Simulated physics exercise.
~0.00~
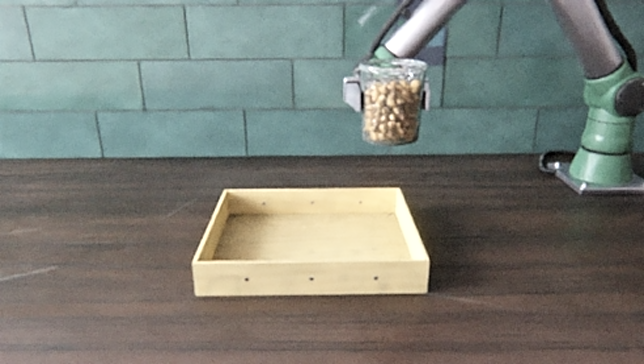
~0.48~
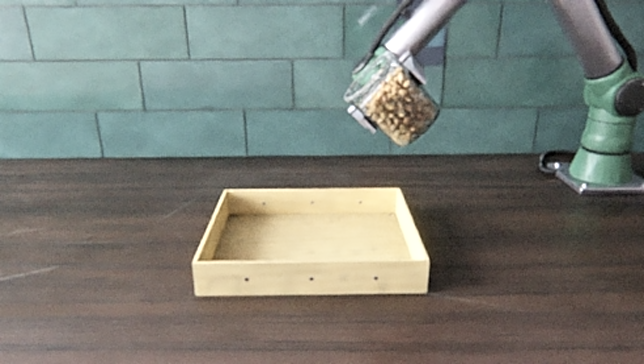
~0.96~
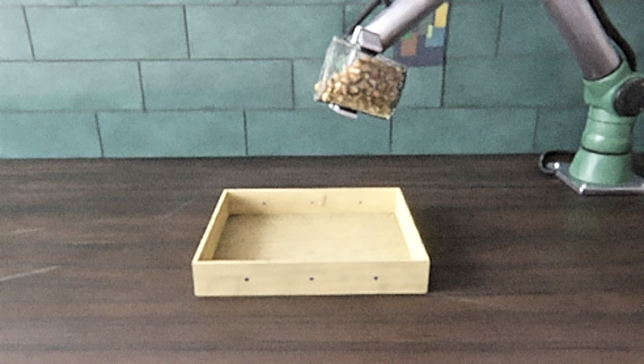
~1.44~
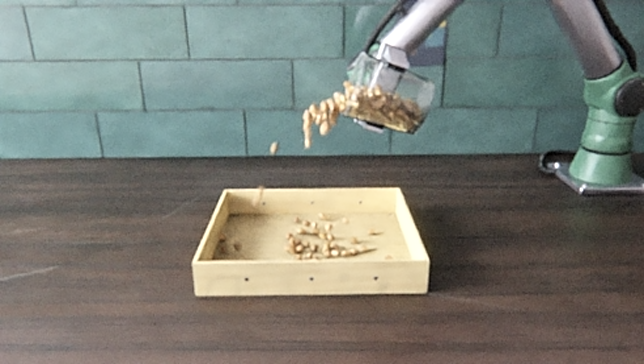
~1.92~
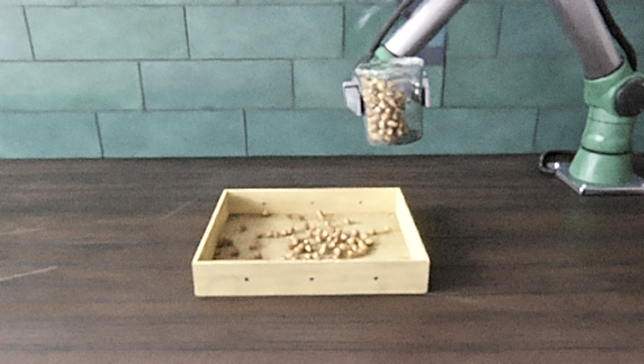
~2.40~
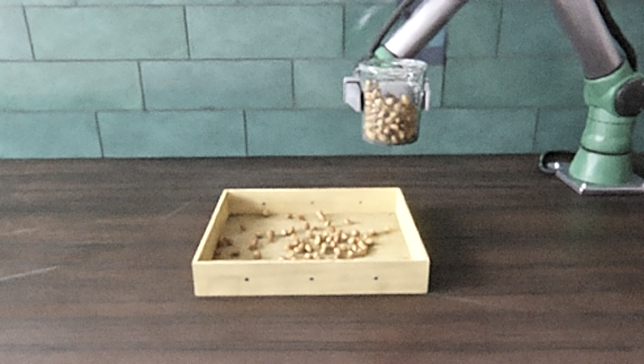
A robot arm holding a clear cup of dried beans tipped it over a shallow wooden tray, spilling some of them inside, then turned the cup upright again, with many beans still in it and a scattered pile resting in the tray.
